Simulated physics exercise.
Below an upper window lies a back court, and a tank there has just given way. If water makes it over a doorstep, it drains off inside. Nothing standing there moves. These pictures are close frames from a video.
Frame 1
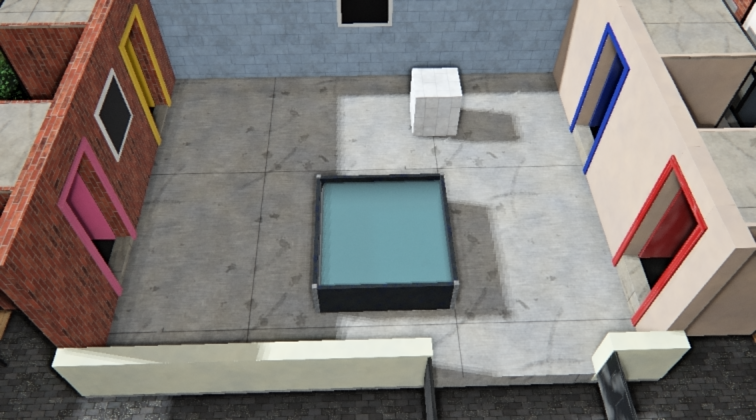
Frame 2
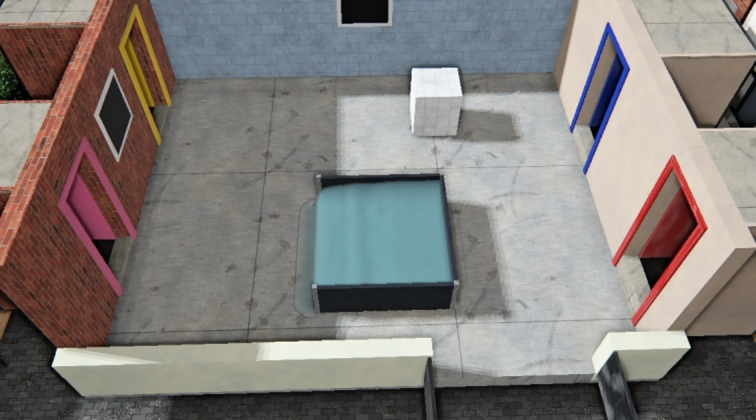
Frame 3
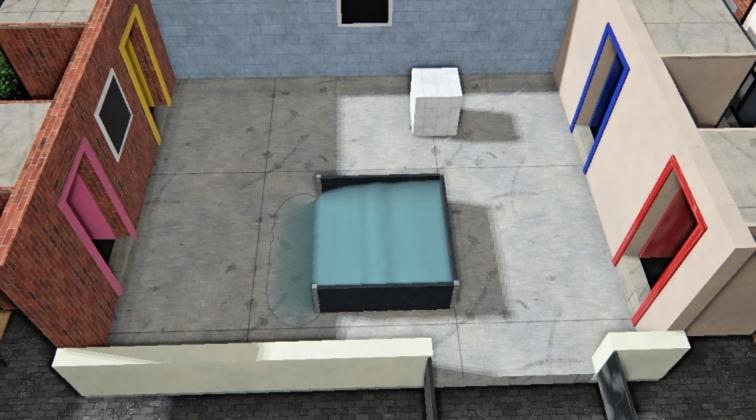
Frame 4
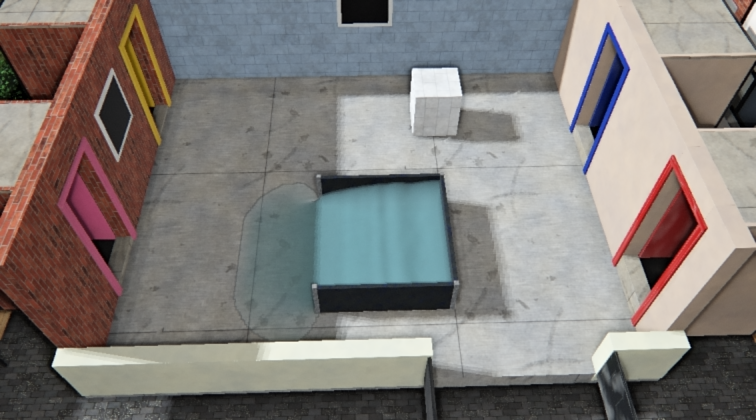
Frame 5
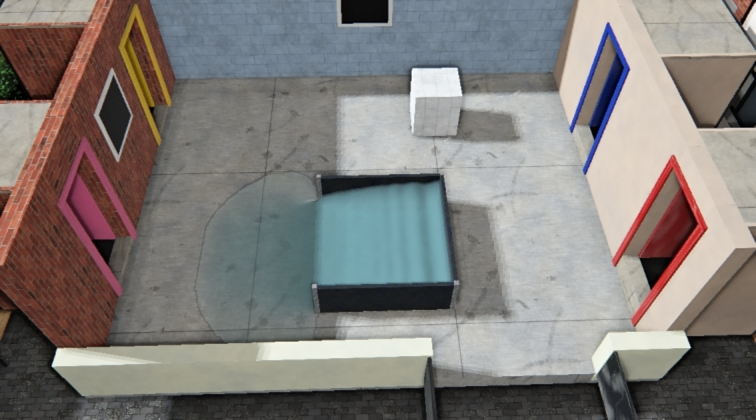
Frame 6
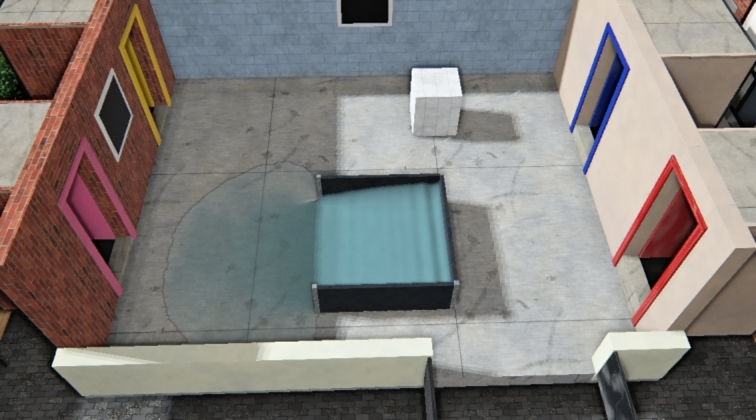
Water pouring from the open left side of a dark square tank, spreading leftward across a grey courtyard in a widening sheet.
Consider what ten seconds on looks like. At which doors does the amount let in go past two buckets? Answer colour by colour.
My prediction: The yellow door is overrun past two buckets; the red door is not overrun past two buckets; the pink door is overrun past two buckets; the blue door is not overrun past two buckets.
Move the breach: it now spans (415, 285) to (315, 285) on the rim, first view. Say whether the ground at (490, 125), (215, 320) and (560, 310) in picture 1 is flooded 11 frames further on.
Sequence: Spared / wetted / wetted.
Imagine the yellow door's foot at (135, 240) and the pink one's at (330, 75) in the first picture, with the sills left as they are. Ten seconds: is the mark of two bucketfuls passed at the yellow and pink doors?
The yellow one crosses the limit, while the pink one remains below the limit.
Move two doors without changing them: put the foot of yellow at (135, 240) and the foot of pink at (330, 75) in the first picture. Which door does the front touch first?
Result: The yellow one.
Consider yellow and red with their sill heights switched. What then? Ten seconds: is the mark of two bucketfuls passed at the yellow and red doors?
One at a time: Yellow admits less, and red admits less.
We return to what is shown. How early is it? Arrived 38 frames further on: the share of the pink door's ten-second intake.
Share by then: About 100 in a hundred.
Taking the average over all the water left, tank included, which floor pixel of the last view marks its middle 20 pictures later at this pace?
Around pixel (233, 240).
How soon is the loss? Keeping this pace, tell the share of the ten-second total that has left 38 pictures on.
Around 80 per cent.
A moment on, water covers 30 % of the floor; the yellow door not reached, the red door not reached, the pink door over two buckets in, the blue door not reached.
Next, water covers 30 % of the floor; the yellow door wet at the sill, nothing in, the red door not reached, the pink door far over two buckets in, the blue door not reached.
Then, water covers 35 % of the floor; the yellow door under two buckets in, the red door not reached, the pink door far over two buckets in, the blue door not reached.
Later, water covers 60 % of the floor; the yellow door over two buckets in, the red door not reached, the pink door far over two buckets in, the blue door not reached.
In the end, water covers 85 % of the floor; the yellow door over two buckets in, the red door wet at the sill, nothing in, the pink door far over two buckets in, the blue door wet at the sill, nothing in.
